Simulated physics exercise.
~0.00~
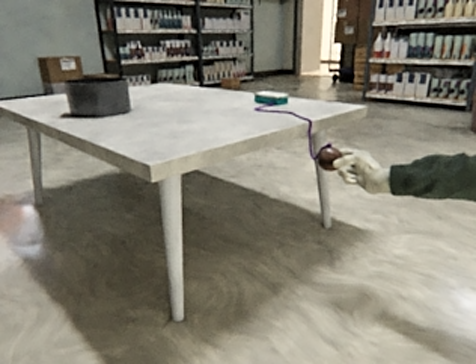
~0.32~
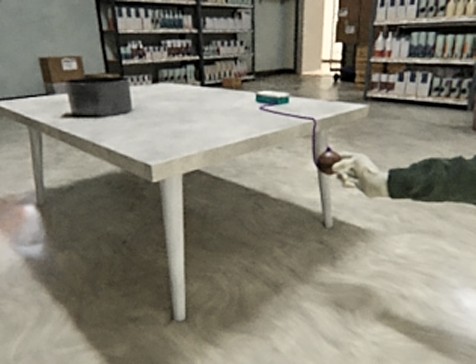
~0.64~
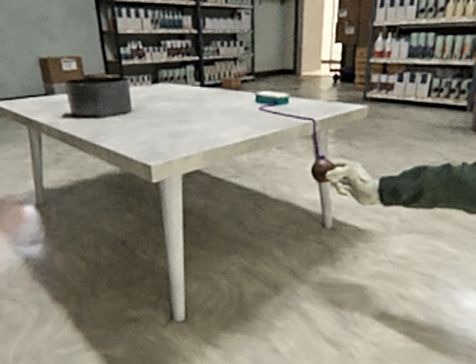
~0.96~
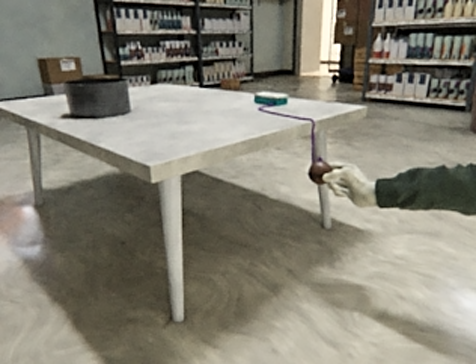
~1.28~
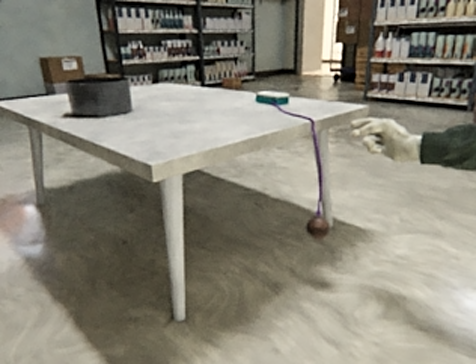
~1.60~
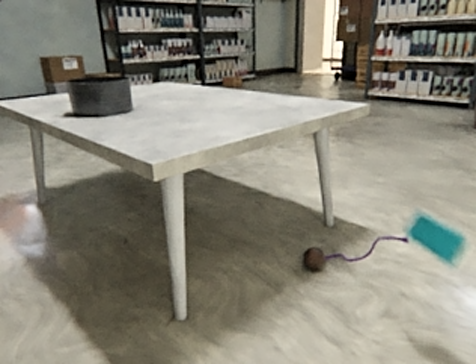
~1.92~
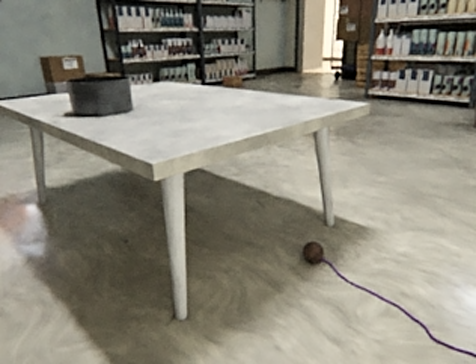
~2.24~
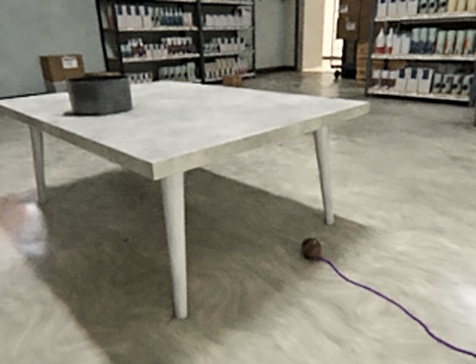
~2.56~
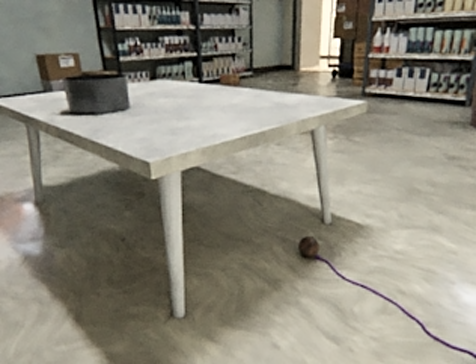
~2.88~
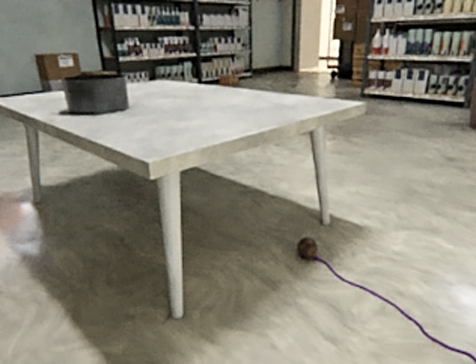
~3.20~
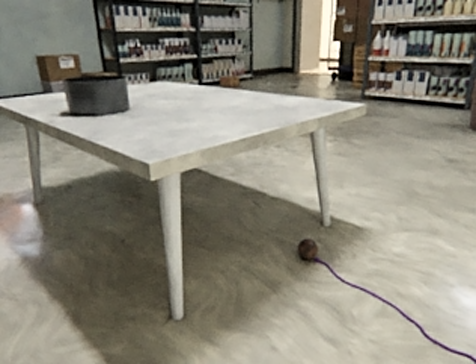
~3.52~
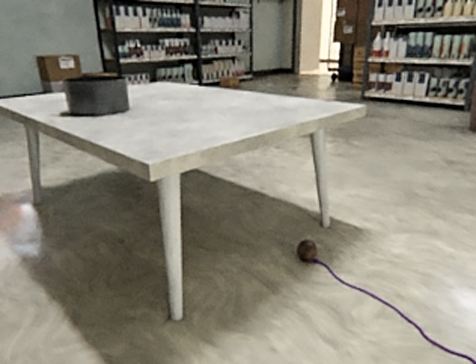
Gloved hand releasing a brown ball on a string, which drops to the floor and drags a teal sponge off the table.
